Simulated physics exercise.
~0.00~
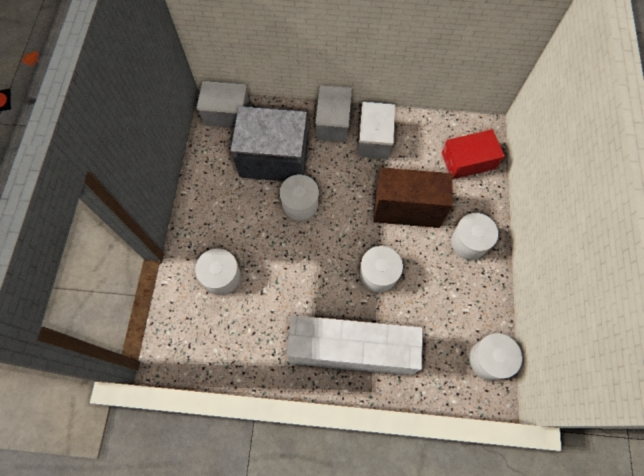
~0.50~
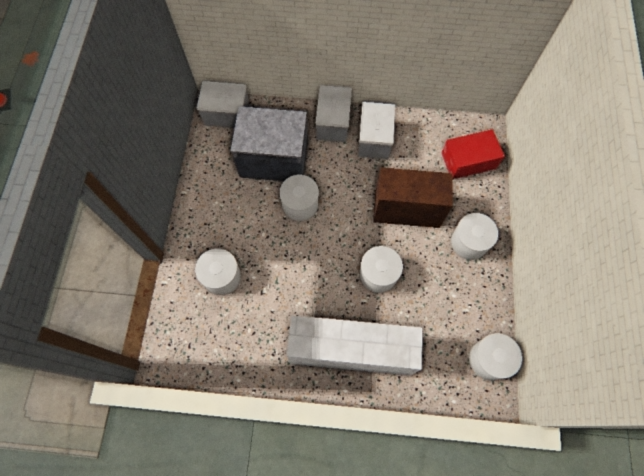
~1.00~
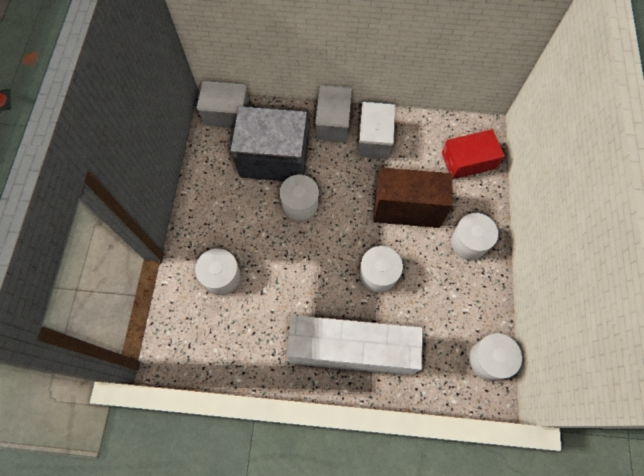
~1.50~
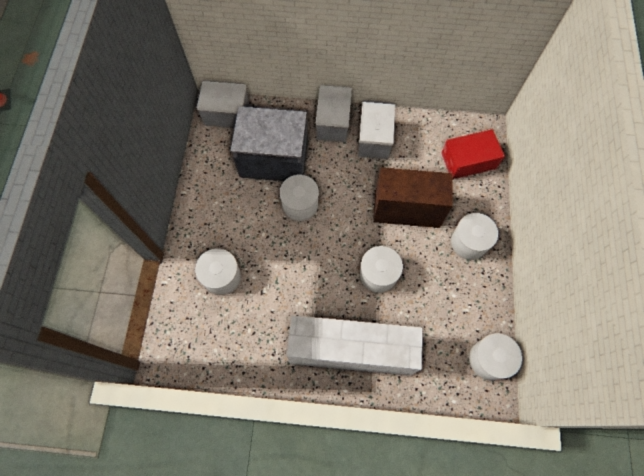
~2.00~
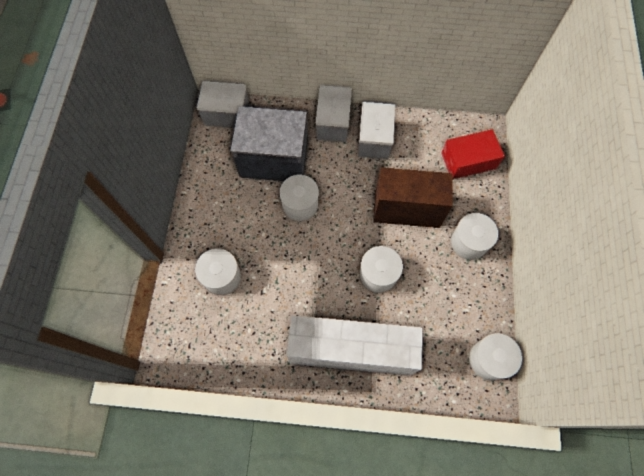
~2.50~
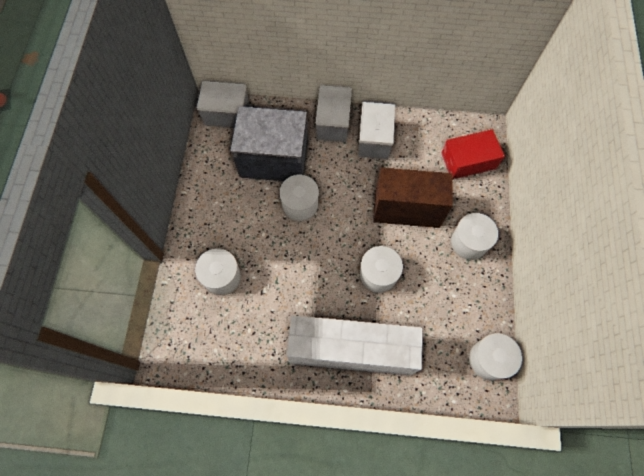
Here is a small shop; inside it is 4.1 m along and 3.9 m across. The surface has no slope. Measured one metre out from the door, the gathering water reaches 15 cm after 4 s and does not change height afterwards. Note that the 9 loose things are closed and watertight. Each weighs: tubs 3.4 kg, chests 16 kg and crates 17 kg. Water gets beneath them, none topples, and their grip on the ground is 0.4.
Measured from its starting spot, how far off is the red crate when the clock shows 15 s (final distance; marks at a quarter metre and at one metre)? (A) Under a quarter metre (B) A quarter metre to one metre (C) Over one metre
B, A quarter metre to one metre.
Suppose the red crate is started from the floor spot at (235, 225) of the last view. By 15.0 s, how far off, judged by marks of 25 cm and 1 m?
Short answer, it keeps close to its start.
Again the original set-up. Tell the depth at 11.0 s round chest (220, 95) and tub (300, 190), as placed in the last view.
About 1 and 6 cm.
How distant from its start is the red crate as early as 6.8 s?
I'd put it at around 0 cm.
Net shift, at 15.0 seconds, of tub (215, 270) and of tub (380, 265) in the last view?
They sit 250 cm and 200 cm away, in the order given.
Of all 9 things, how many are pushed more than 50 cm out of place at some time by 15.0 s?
It adds up to 7.
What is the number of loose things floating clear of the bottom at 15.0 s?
That would be 7 of them.
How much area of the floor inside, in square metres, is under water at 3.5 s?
I'd estimate close to 1.5 m2.
After 3.5 s the red crate is near (476, 148), 0.0 m from its start, aground; 0 afloat.
After 6.8 s the red crate is near (476, 148), 0.0 m from its start, aground; 3 afloat.
After 11.0 s the red crate is near (472, 140), 0.1 m from its start, aground; 5 afloat.
After 15.0 s the red crate is near (442, 117), 0.6 m from its start, afloat; 7 afloat.
